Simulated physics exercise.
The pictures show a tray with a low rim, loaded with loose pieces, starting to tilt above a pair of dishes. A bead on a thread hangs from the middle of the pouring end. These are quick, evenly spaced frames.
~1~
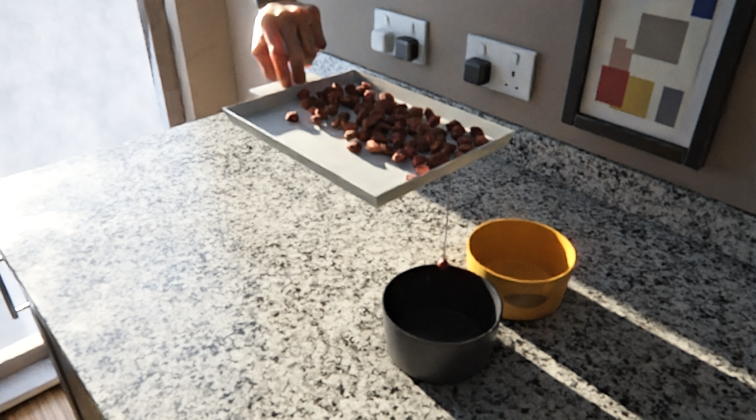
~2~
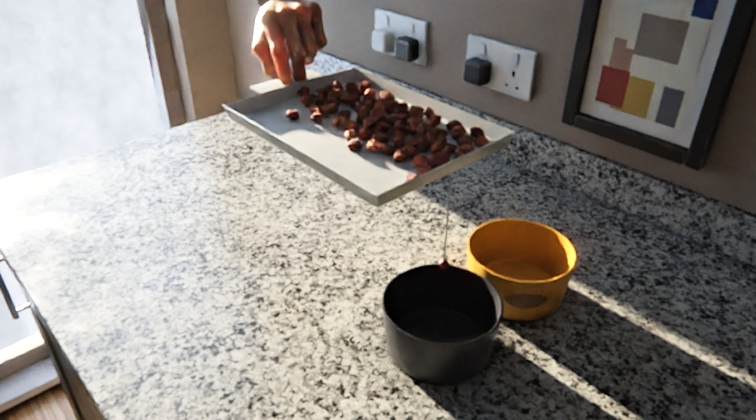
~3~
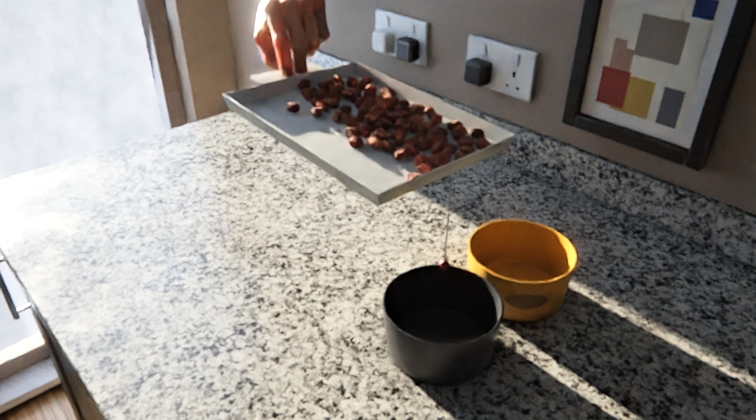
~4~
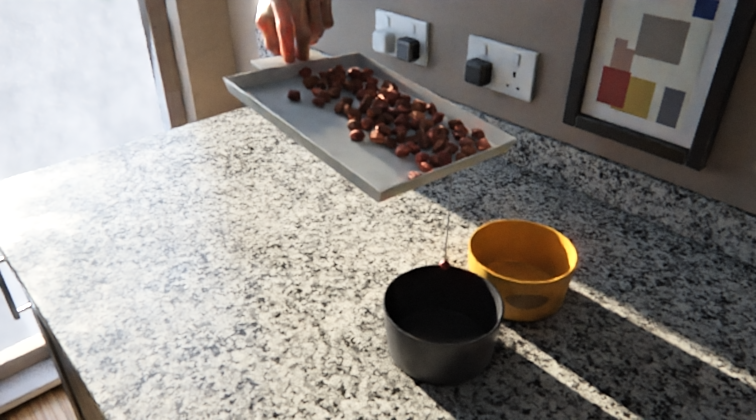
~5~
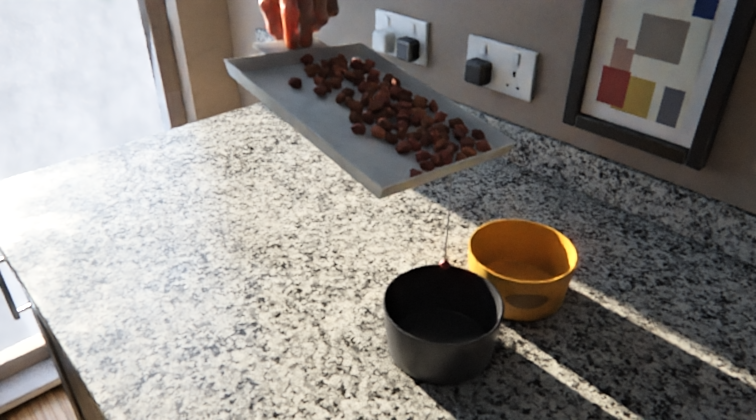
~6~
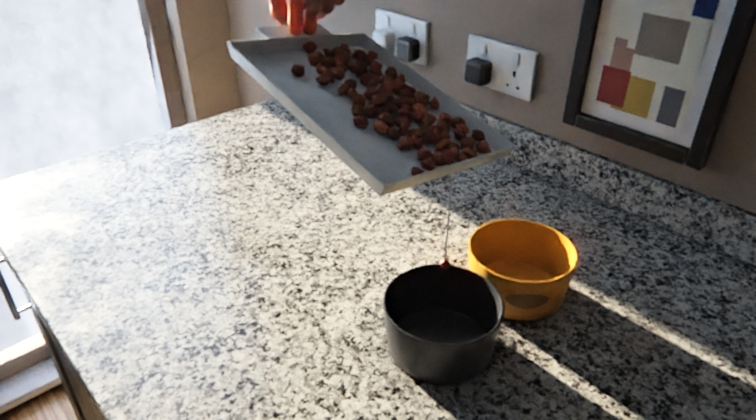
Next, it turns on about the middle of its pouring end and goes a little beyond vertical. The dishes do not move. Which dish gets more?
The right dish gets more.
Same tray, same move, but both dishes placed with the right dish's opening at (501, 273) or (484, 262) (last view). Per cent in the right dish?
The first gives 80 %, the second 80 %.
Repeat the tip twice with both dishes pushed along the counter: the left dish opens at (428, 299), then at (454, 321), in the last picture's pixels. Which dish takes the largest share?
At the first place the right dish, at the second the right one.
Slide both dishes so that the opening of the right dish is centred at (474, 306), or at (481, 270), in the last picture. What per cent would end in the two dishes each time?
Near 20 % and 70 %.
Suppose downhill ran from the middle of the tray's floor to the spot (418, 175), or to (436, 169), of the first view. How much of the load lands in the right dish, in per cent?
In turn 10 and 20 in a hundred.
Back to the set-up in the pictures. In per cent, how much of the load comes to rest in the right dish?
About 90 per cent.
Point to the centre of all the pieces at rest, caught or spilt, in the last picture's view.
Around (517, 287).
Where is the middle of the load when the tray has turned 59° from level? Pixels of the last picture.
At about (453, 96).
Just after the last frame, tray tipped steeply; every one on the tray.
A moment on, tray tipped right over; about a tenth on the tray; about a tenth in the left dish; the larger part in the right dish; just a few outside both; about a tenth in the air.
Further on, tray tipped past a quarter turn; about a tenth in the left dish; almost all in the right dish; about a tenth outside both.
When it is over, tray tipped past a quarter turn; about a tenth in the left dish; almost all in the right dish; about a tenth outside both.
